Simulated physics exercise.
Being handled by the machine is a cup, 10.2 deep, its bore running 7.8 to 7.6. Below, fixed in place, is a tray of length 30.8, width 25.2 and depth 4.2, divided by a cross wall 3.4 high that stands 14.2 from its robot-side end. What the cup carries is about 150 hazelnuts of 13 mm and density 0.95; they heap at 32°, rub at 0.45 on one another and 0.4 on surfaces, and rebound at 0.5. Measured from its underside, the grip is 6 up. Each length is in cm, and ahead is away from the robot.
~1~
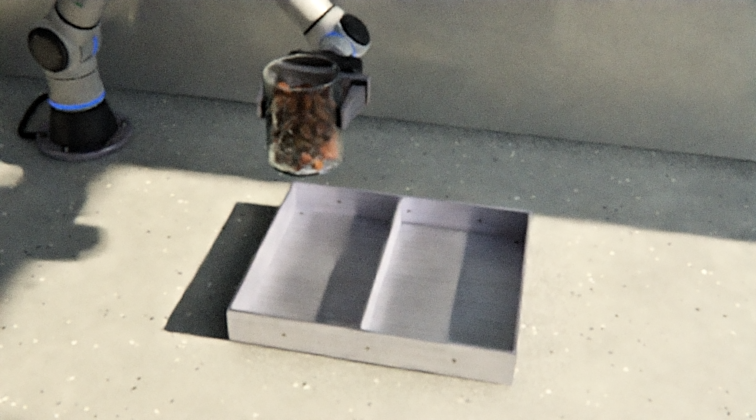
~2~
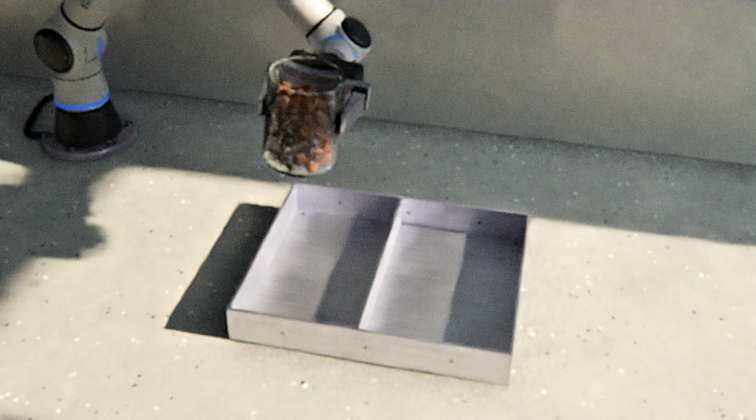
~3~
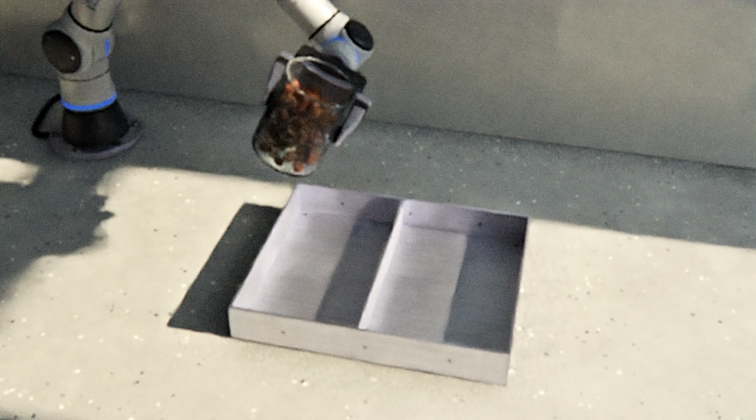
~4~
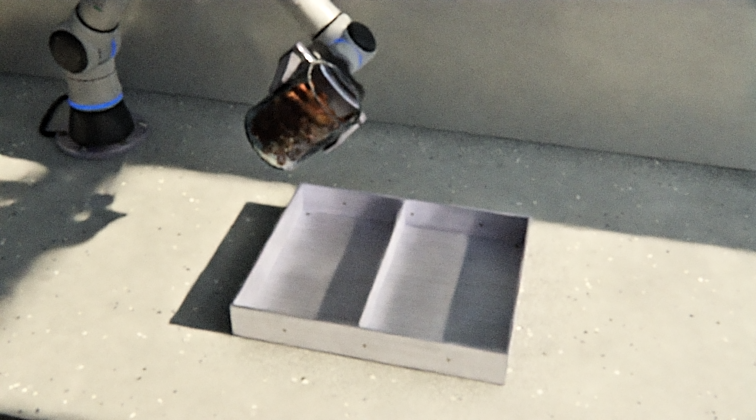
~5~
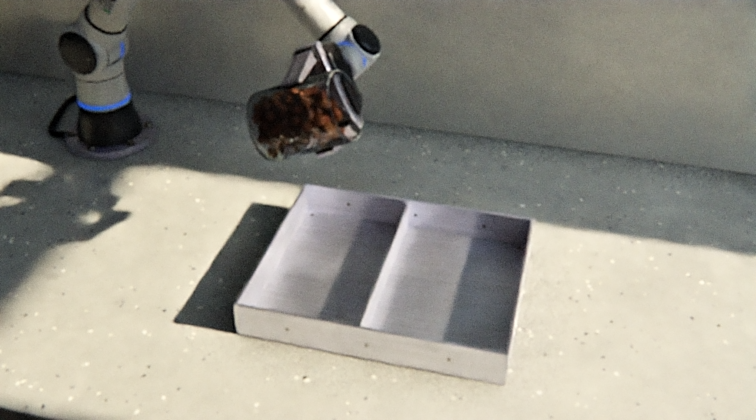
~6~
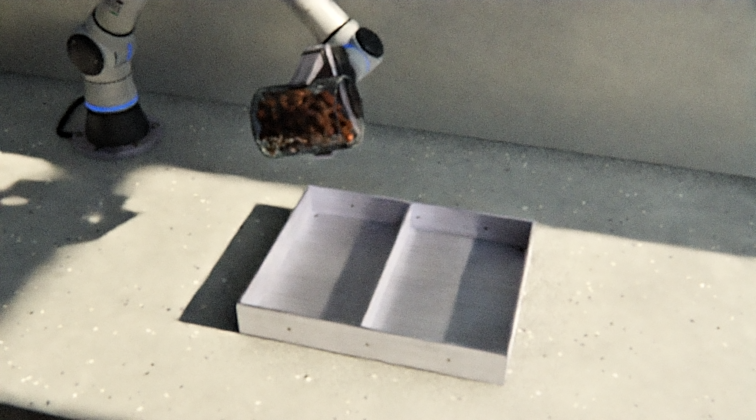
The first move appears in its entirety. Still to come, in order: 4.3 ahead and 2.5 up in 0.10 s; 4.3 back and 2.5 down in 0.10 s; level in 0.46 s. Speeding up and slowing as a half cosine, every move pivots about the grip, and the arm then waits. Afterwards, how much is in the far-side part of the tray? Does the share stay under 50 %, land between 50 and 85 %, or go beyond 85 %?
It lands between 50 and 85 %.
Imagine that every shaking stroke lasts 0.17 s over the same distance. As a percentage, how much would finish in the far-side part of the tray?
Estimate: Near 10 per cent.
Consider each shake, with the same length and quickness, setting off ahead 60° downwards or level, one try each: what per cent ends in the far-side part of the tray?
Estimates, in order: 0 % then 35 %.
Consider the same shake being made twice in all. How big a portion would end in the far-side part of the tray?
Near 80 per cent.
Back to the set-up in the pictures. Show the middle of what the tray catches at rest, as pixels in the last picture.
I'd point to somewhere near (479, 299).
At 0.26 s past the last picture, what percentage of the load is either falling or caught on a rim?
Logged share: Close to 66 per cent.
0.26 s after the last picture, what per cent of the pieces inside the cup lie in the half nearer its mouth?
Estimate: Around 70 %.
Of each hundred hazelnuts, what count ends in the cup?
30 %.
Then, 0.26 s later, tilted 70° forward, highest piece 24 above the table; 53 in the cup, 101 in flight or on a rim.
Then, 0.53 s later, tilted 14° forward, highest piece 24 above the table; 101 in the far-side part, 49 in the cup, 3 in the robot-side part, 1 in flight or on a rim.
Then, 0.86 s later, level, highest piece 23 above the table; 101 in the far-side part, 49 in the cup, 3 in the robot-side part, 1 on the table or floor.
Then, 1.91 s later, level, highest piece 23 above the table; 101 in the far-side part, 49 in the cup, 3 in the robot-side part, 1 on the table or floor.
At rest, 101 in the far-side part, 49 in the cup, 3 in the robot-side part, 1 on the table or floor. That is 66 % in the far-side part of the tray.
